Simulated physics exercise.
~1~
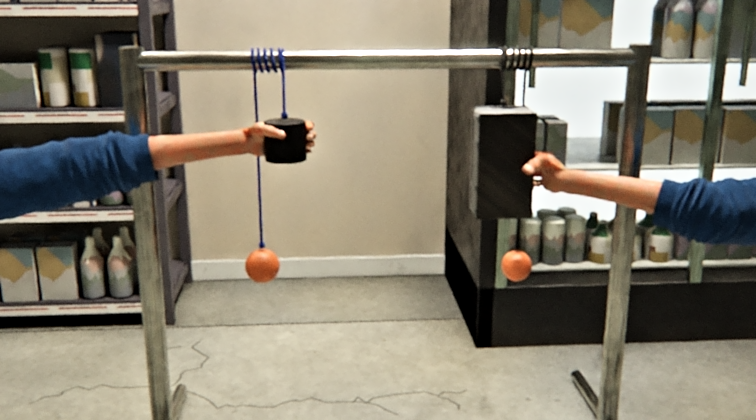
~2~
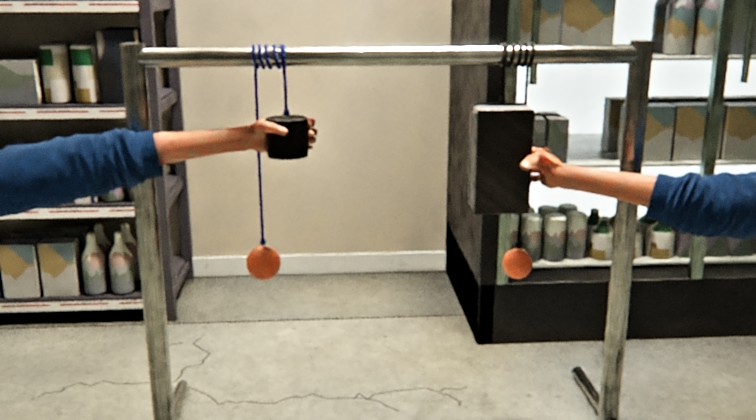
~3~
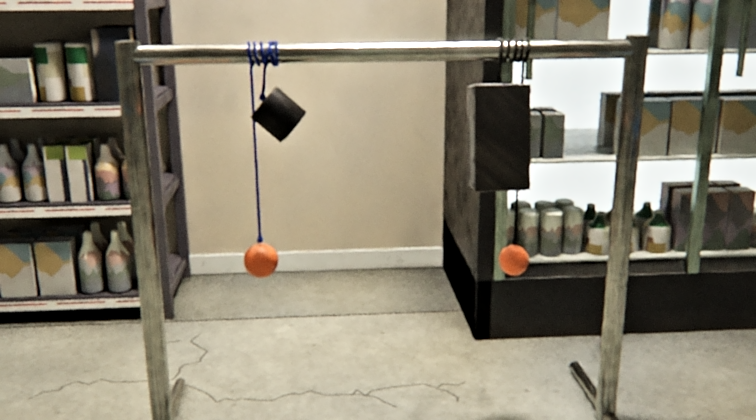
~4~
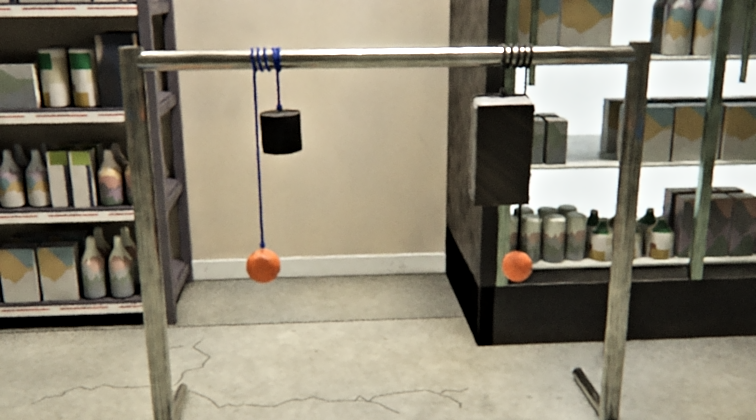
In a shop aisle, two hands hold a black cylinder and a dark rectangular case strung by laces wound around a metal rail, each paired with an orange ball. The hands let go and withdraw, the objects shift slightly, and all remain hanging.
